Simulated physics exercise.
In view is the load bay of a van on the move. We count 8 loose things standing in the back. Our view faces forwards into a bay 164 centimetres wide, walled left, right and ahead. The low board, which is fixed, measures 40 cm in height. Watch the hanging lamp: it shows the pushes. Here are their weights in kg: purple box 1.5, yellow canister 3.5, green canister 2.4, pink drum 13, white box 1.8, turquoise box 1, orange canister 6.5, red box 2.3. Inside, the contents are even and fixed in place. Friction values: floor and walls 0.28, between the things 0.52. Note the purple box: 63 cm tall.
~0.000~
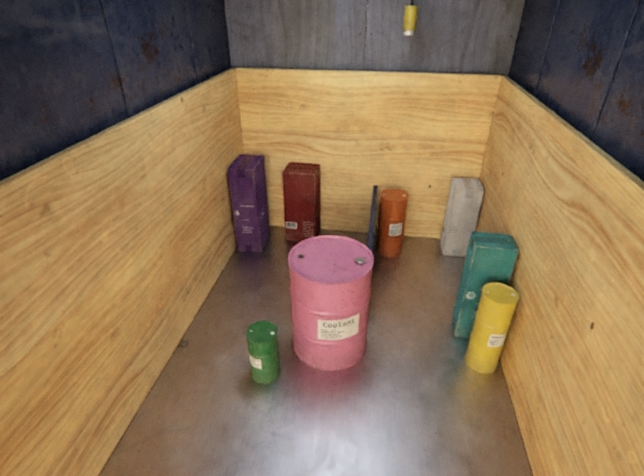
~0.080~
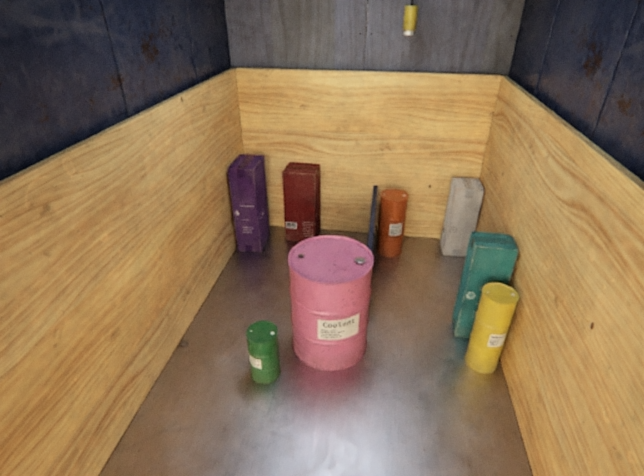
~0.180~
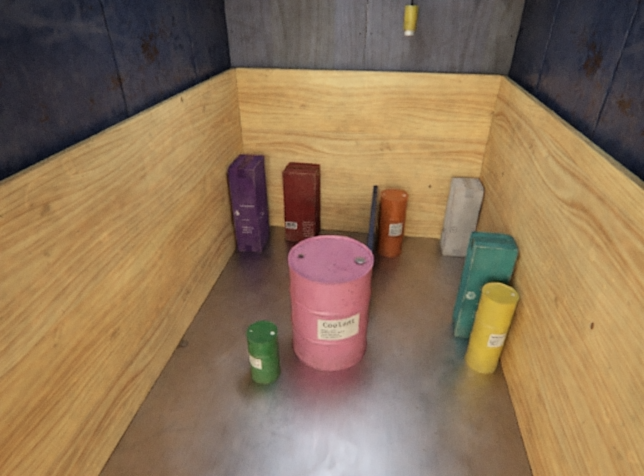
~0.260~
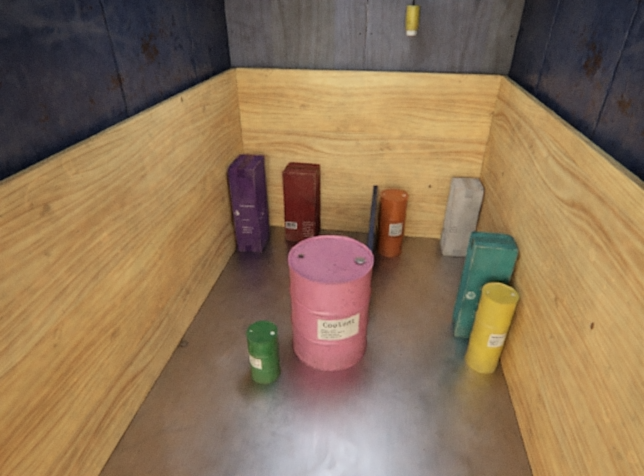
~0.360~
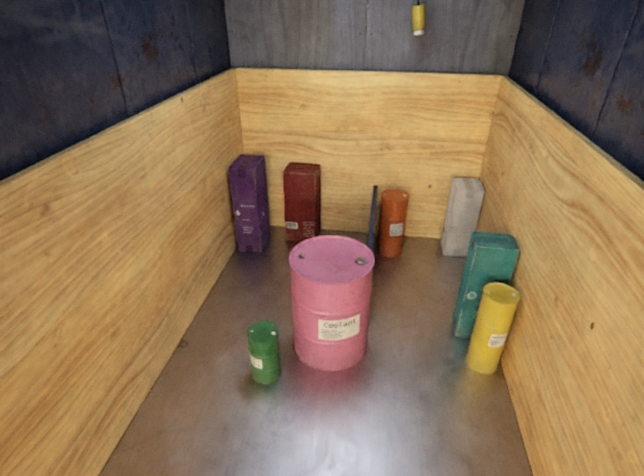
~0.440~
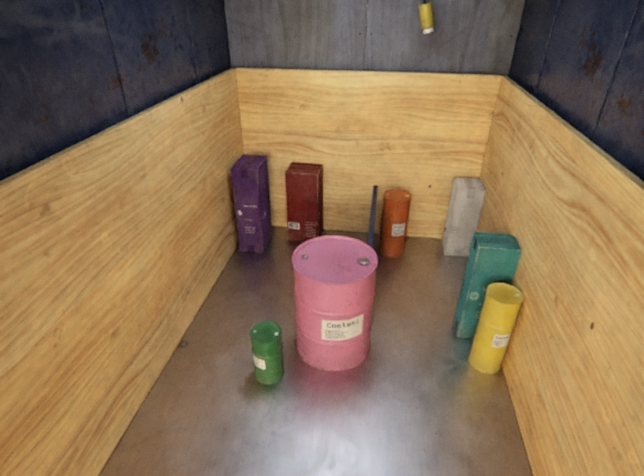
The hanging yellow lamp swings right, and the standing drums and boxes shift very slightly right.
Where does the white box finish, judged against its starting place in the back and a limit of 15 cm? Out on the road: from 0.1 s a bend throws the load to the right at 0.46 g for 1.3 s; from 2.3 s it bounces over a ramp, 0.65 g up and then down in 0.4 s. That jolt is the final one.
It finishes inside the limit.
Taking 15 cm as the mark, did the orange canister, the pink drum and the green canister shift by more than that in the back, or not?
Well, the orange canister winds up somewhere else; the pink drum winds up somewhere else; and the green canister winds up somewhere else.
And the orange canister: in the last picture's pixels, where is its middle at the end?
Look near (435, 227) and you'll find it.
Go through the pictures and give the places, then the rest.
The first frame shows no push; white box (461, 218); purple box (251, 205).
The second frame shows no push; green canister (264, 353); pink drum (330, 303).
The third frame shows push 0.15 g right; turquoise box (482, 288); orange canister (392, 224).
The fourth frame shows push 0.29 g right; red box (302, 204); purple box (251, 205).
The fifth frame shows push 0.46 g right; yellow canister (491, 329); green canister (265, 353).
The sixth frame shows push 0.46 g right; white box (462, 218); pink drum (334, 303) 2 cm from its spot.
By 0.74 s, push 0.46 g right; purple box tilted 6°; red box 18 cm from its spot; green canister 17 cm from its spot.
By 0.84 s, push 0.46 g right; purple box tilted 15°; green canister 26 cm from its spot; red box 27 cm from its spot.
By 1.14 s, push 0.46 g right; purple box tilted 17°; green canister 63 cm from its spot; pink drum 51 cm from its spot.
When it is over (3.3 s), not toppled but over 15 cm from the start, purple box, green canister, pink drum, orange canister and red box; the other 3 within 15 cm of the start. In the last view, white box near (462, 218).
